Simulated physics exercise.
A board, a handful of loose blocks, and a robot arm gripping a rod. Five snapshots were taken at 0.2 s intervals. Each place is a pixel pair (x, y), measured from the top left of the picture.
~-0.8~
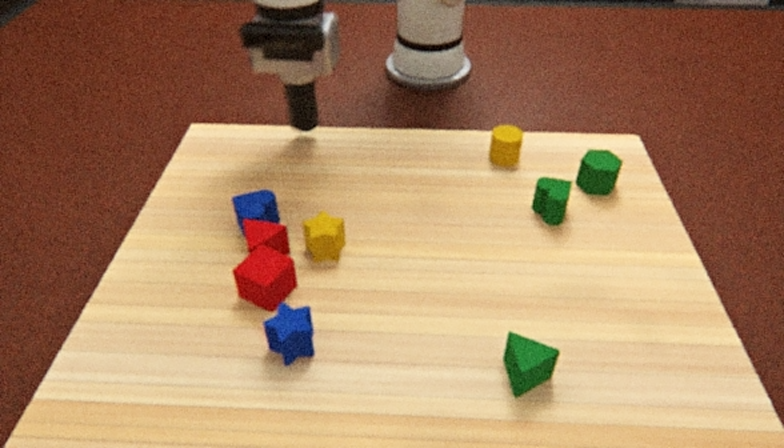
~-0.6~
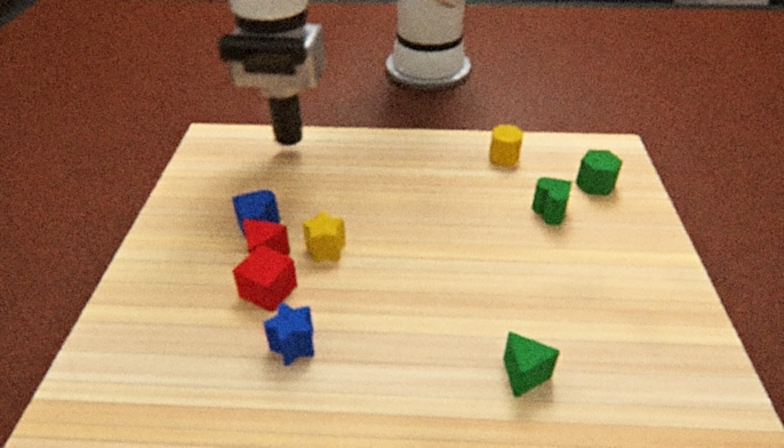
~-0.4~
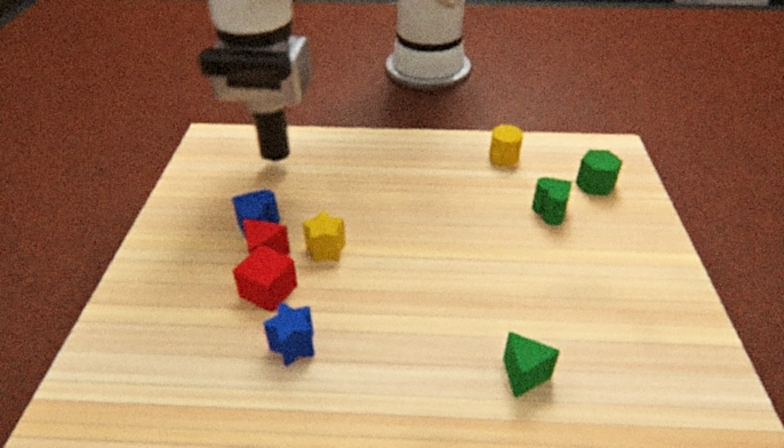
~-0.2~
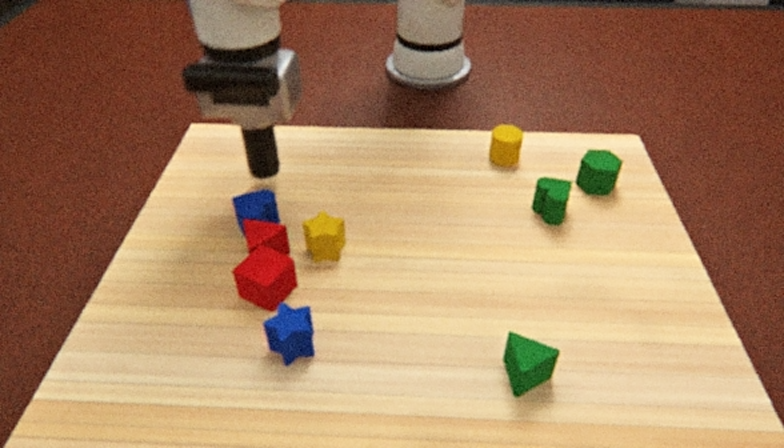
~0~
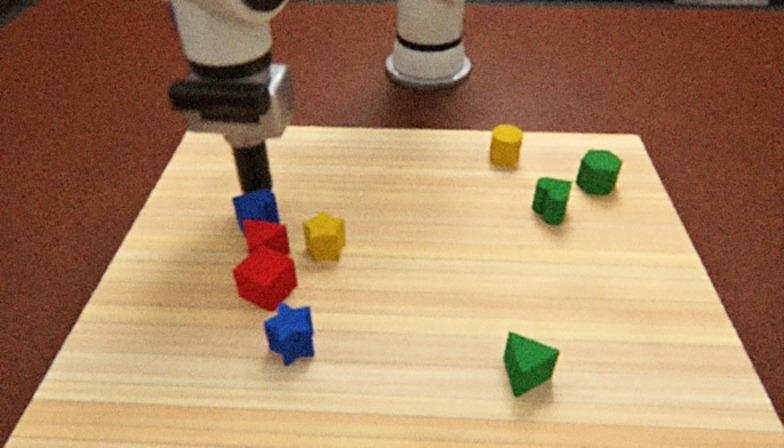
We see a robot arm holding a dark rod above a wooden board scattered with red, blue, yellow and green blocks; the arm moves the rod leftward and toward the viewer, up to the blue block, while the blocks stay still.
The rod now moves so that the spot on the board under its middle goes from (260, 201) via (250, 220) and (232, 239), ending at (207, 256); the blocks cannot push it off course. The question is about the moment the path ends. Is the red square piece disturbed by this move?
The red square piece moves.
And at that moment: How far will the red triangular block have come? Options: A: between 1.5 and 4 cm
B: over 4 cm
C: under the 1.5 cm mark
The one that fits is A, between 1.5 and 4 cm.
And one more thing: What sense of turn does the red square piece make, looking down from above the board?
Seen from overhead, it turns clockwise.
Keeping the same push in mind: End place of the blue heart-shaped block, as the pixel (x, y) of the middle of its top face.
I think it will end close to (218, 249).
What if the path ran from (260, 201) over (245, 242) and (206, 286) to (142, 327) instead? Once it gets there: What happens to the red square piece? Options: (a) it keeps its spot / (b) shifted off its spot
Correct choice: B.
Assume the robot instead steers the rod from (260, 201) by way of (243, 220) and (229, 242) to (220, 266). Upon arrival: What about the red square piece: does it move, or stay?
Here's my answer: The red square piece gets displaced.
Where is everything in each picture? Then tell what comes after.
The first picture shows rod tip (305, 126); block tops, blue heart-shaped block (253, 202); red triangular block (260, 231); red square piece (263, 264); yellow star-shaped block (323, 224).
The second picture shows rod (289, 140); blocks unchanged.
The third picture shows rod (276, 155); blocks unchanged.
The fourth picture shows rod (265, 171); blocks unchanged.
The fifth picture shows rod (257, 189); blue heart-shaped block (253, 202); red triangular block (260, 231); red square piece (263, 264); yellow star-shaped block (323, 224).
The first path, step by step. Halfway along, rod (239, 217); blue heart-shaped block (234, 227), turned 15° clockwise; red triangular block (249, 246), turned 65° anticlockwise; red square piece (273, 273), turned 20° clockwise.
At the end, rod (204, 243); blue heart-shaped block (218, 249), turned 20° anticlockwise; red triangular block (251, 255), turned 95° anticlockwise; red square piece (277, 276), turned 30° clockwise; yellow star-shaped block in place.
